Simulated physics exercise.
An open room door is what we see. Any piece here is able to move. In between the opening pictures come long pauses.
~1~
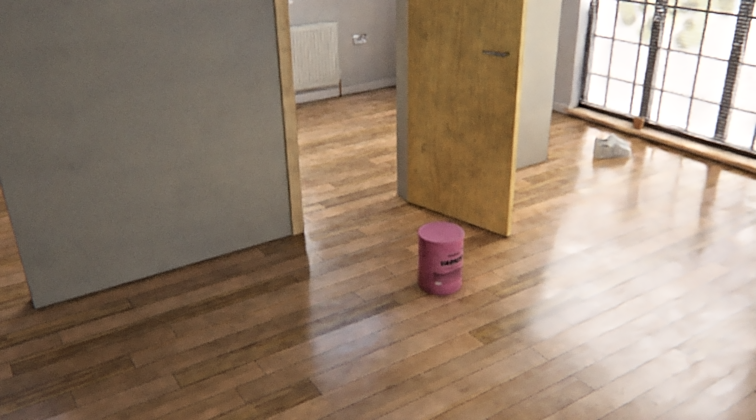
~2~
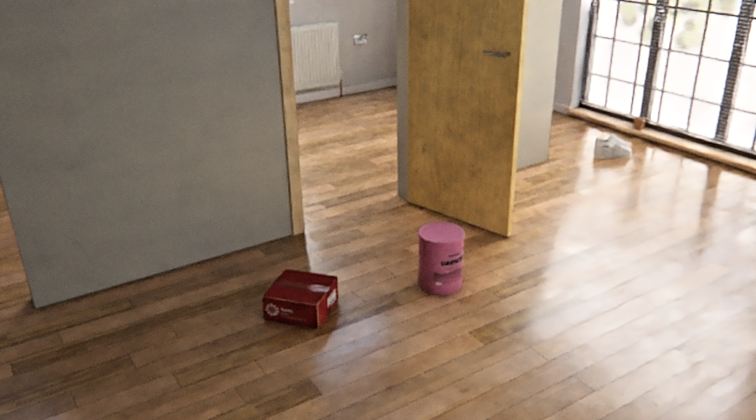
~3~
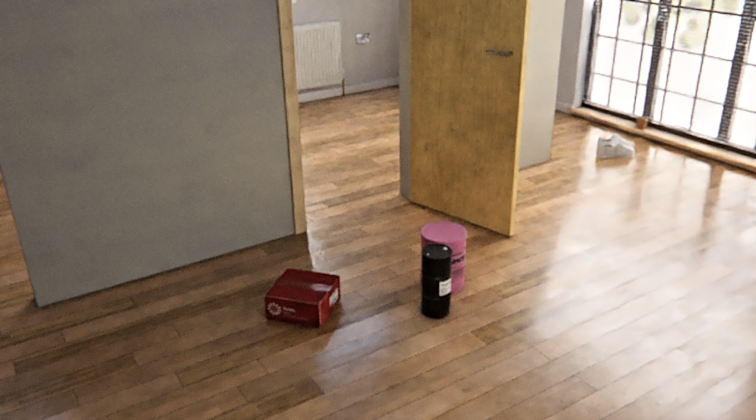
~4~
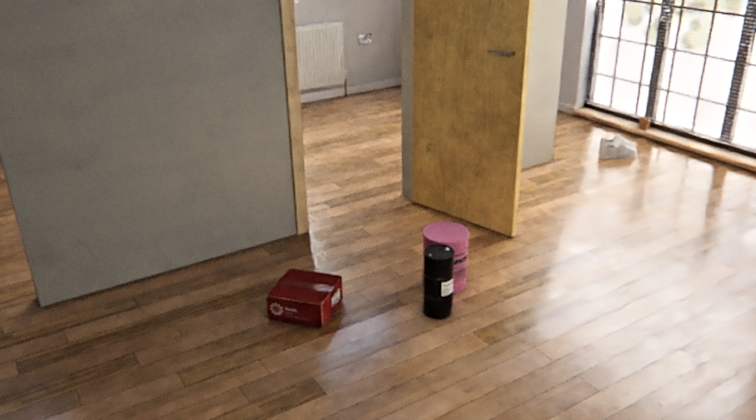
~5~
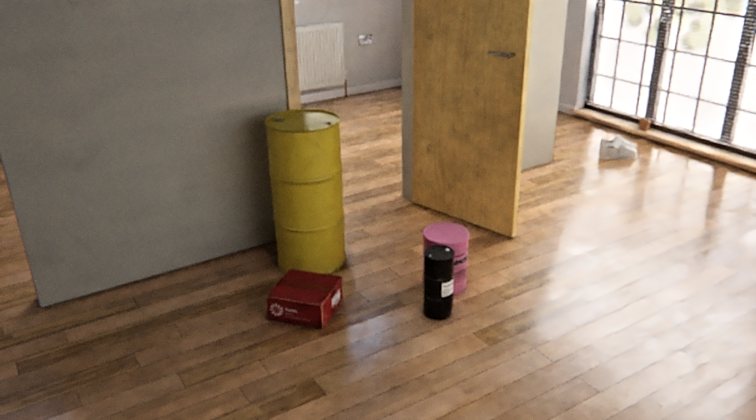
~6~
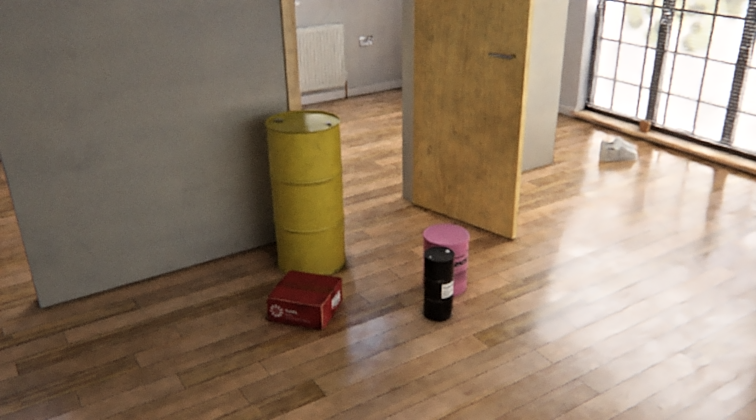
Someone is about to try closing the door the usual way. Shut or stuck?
My prediction is that the door will travel its full swing.
Then, 0.80 s on from there, door 71° open.
Then, 1.40 s on from there, door 31° open.
In the end, door 0° open; all 4 unmoved. At the end, from the last picture's camera, yellow drum near (308, 194).
